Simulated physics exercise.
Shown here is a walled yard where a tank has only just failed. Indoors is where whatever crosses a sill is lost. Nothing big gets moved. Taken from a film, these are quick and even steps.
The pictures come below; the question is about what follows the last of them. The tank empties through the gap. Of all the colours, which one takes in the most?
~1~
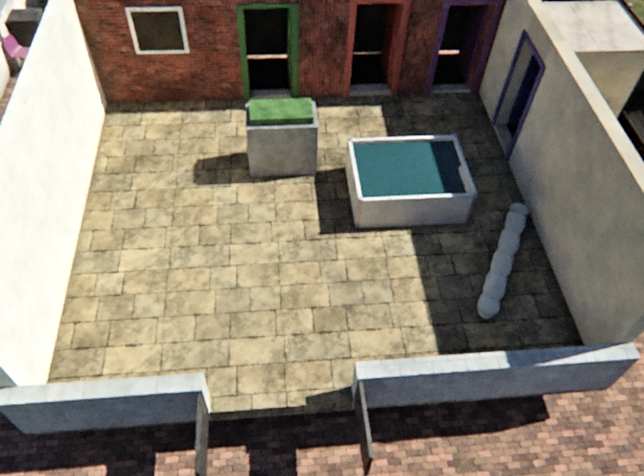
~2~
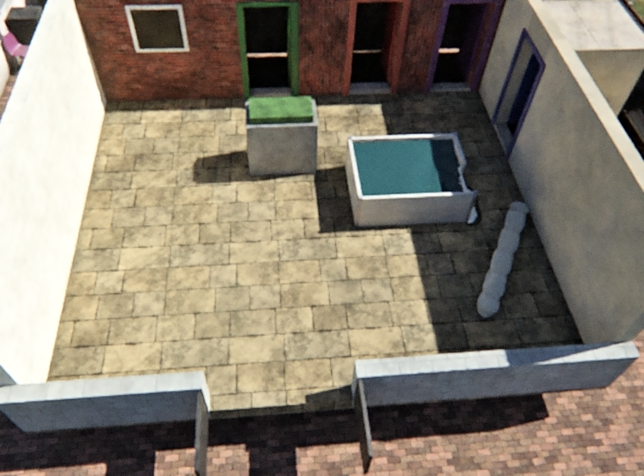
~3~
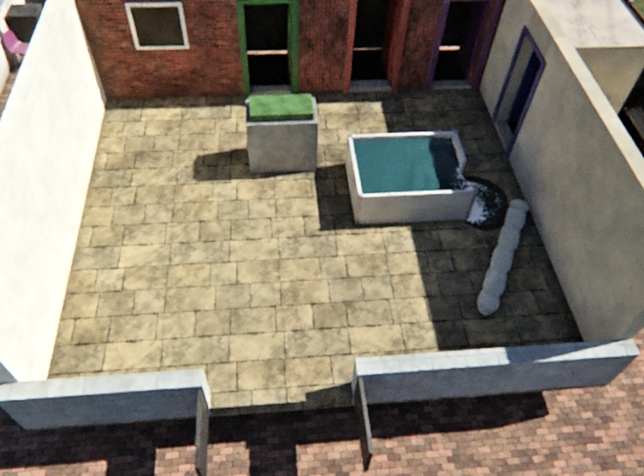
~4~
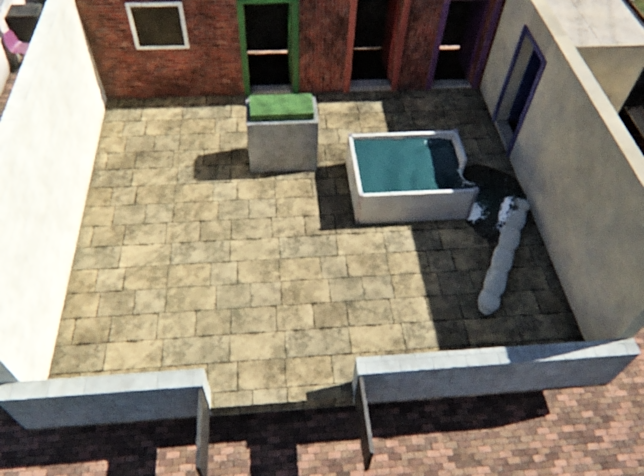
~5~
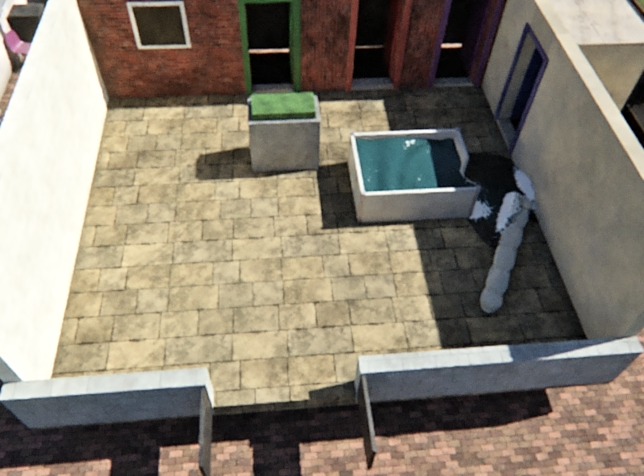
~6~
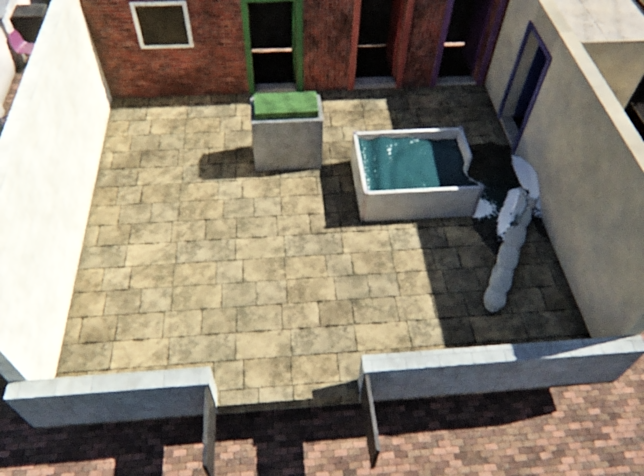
The purple one.
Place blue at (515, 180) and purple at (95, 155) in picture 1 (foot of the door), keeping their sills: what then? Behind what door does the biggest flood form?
My pick is the blue door.
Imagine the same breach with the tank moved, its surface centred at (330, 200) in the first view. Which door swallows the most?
That would be the one in purple.
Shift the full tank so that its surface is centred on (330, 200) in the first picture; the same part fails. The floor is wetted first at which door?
The blue door.
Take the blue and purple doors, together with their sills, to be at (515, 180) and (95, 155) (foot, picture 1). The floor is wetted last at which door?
That's the one in purple.
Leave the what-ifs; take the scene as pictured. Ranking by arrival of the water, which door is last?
Last is the green door.
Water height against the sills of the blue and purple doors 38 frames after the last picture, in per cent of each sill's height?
I'd put the first at close to 50 per cent and the second at close to 200 per cent.
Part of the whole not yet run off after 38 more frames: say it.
Roughly 88 per cent.
A moment on, water covers 10 % of the floor; blue door wet at the sill, nothing in, purple door not reached, red door not reached, green door not reached.
Next, water covers 25 % of the floor; blue door wet at the sill, nothing in, purple door some in, red door not reached, green door not reached.
Then, water covers 35 % of the floor; blue door wet at the sill, nothing in, purple door a lot in, red door wet at the sill, nothing in, green door not reached.
Later, water covers 55 % of the floor; blue door wet at the sill, nothing in, purple door a lot in, red door wet at the sill, nothing in, green door wet at the sill, nothing in.
In the end, water covers 80 % of the floor; blue door wet at the sill, nothing in, purple door a lot in, red door wet at the sill, nothing in, green door wet at the sill, nothing in; the purple door has let in the most.
